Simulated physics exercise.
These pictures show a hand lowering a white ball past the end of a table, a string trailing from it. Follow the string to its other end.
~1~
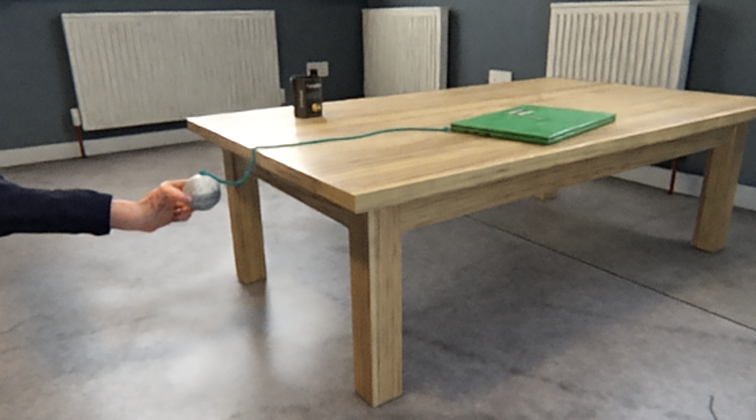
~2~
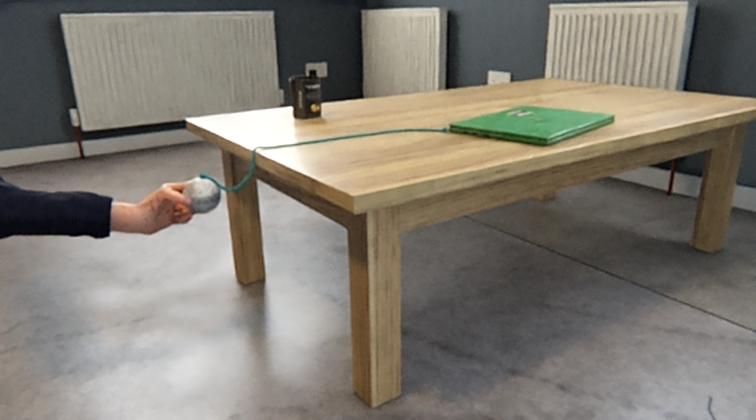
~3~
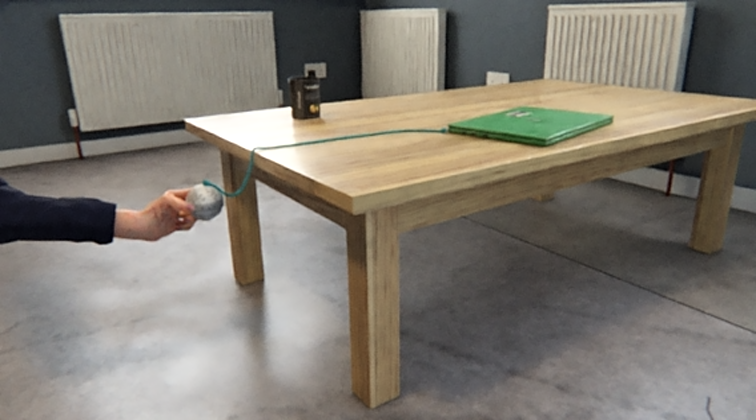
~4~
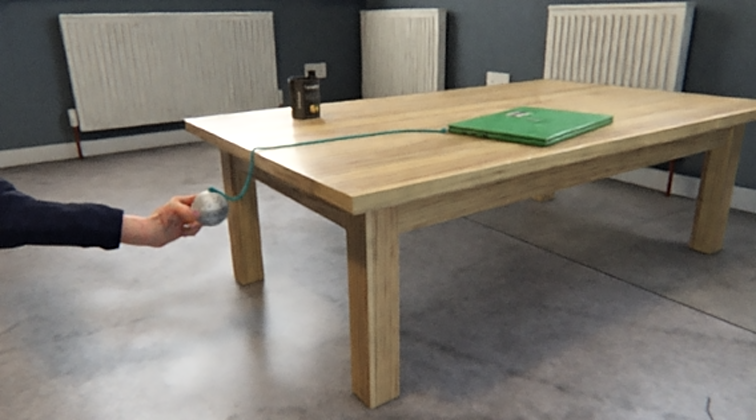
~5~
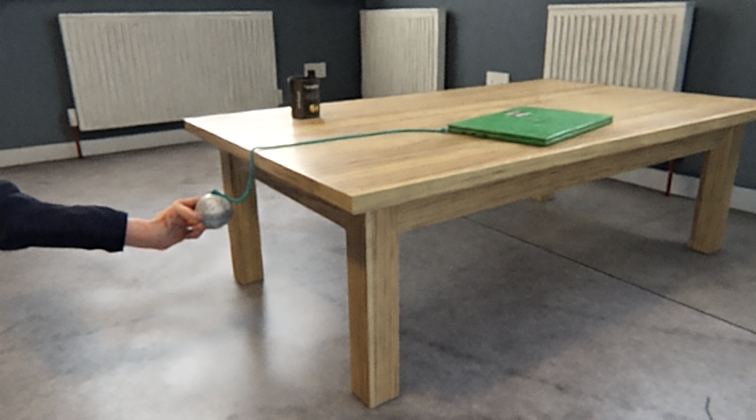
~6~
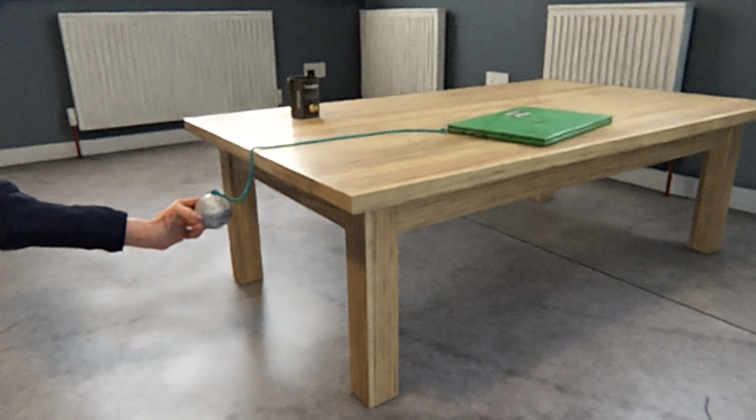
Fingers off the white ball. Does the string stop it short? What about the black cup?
In the end the white ball swings from the edge and the black cup stays on top.
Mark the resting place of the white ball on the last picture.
Near (231, 265).
Then, 1.00 s later than the last view, ball above the floor near (209, 253); laptop as before; cup as before.
Then, 1.94 s later than the last view, ball above the floor near (218, 254); laptop as before; cup as before.
Finally, ball above the floor near (231, 265); laptop as before; cup as before. The white ball hangs in the air and the black cup remains where it stands.
